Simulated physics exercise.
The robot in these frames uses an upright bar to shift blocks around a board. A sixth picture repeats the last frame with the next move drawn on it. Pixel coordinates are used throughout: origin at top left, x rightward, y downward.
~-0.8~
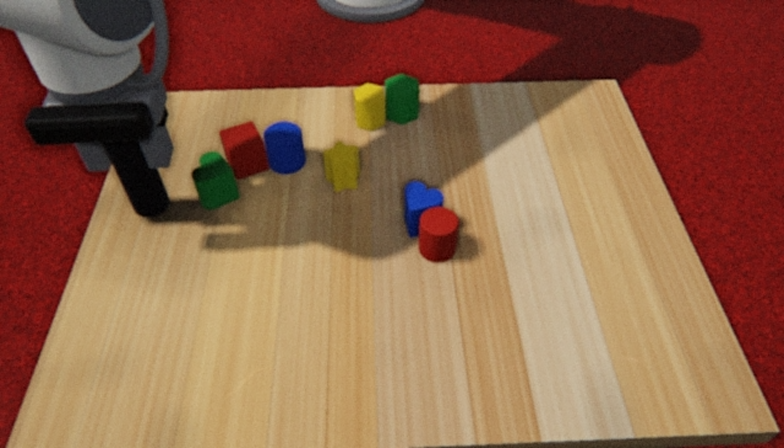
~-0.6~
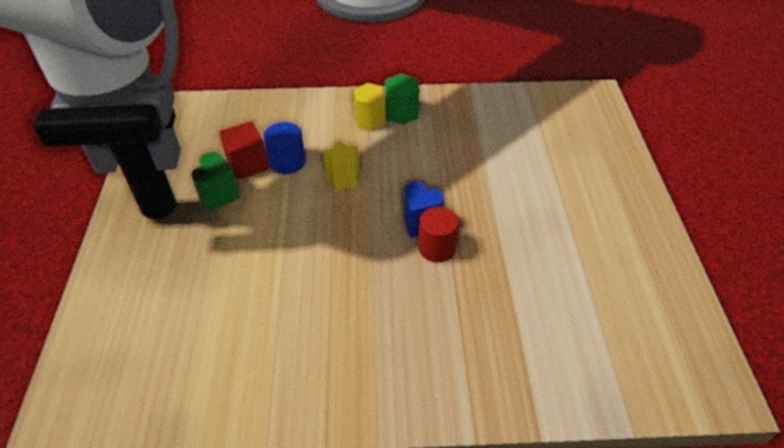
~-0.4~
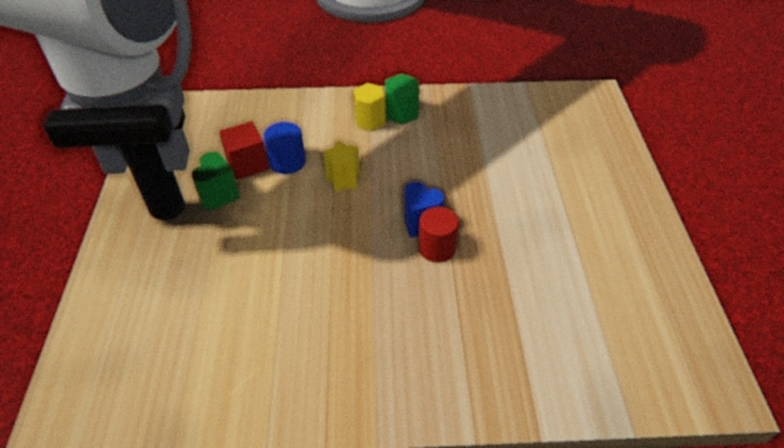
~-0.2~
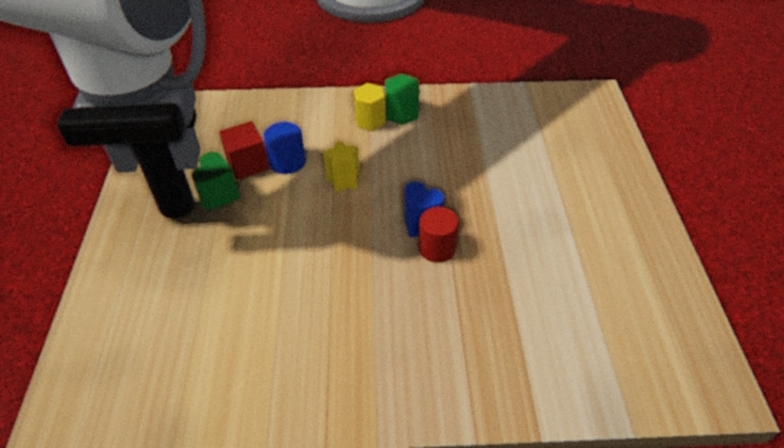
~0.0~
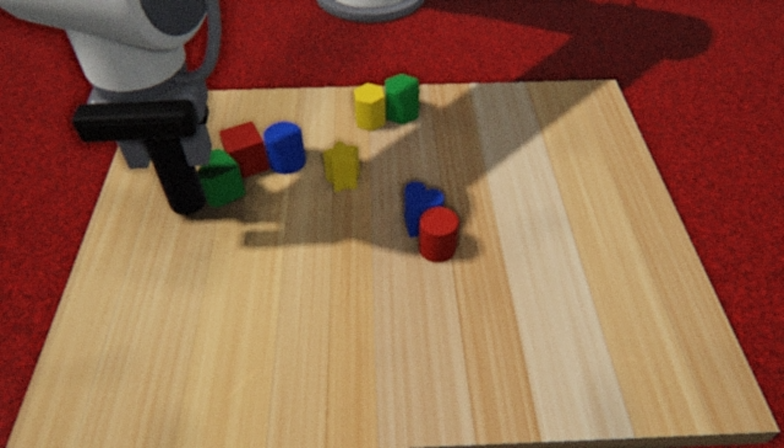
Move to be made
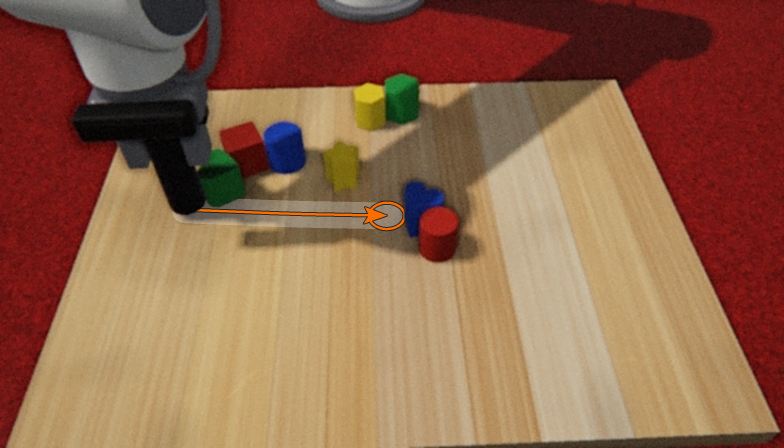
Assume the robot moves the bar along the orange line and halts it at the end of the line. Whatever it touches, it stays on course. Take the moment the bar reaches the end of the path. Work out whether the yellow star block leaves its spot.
That block will keep its spot.
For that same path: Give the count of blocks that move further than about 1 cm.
I'd say just one block gets shifted by more than about 1 cm.
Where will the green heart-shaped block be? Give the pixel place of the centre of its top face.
Most likely (243, 160).
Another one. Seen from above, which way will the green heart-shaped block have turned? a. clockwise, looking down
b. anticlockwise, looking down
Answer: B.
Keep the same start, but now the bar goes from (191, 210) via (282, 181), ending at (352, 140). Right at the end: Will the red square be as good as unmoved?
No - that is not the case.
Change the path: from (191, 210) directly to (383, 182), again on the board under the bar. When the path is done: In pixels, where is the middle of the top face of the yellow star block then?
At roughly (385, 133).
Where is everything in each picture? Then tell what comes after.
In the first frame, bar tip (152, 205); block tops, green heart-shaped block (211, 166); yellow star block (341, 152).
In the second frame, bar (159, 206); blocks unchanged.
In the third frame, bar (167, 207); blocks unchanged.
In the fourth frame, bar (177, 206); blocks unchanged.
In the fifth frame, bar (188, 202); green heart-shaped block (216, 164); yellow star block (341, 152).
Path on the board, straight from (191, 210) to (387, 216).
What follows on the original path. One third of the way, bar (255, 205); green heart-shaped block (243, 160), turned 95° anticlockwise.
Two thirds of the way, bar (322, 207); green heart-shaped block (243, 160), turned 95° anticlockwise.
At the end, bar (387, 208); green heart-shaped block (243, 160), turned 95° anticlockwise; yellow star block in place.
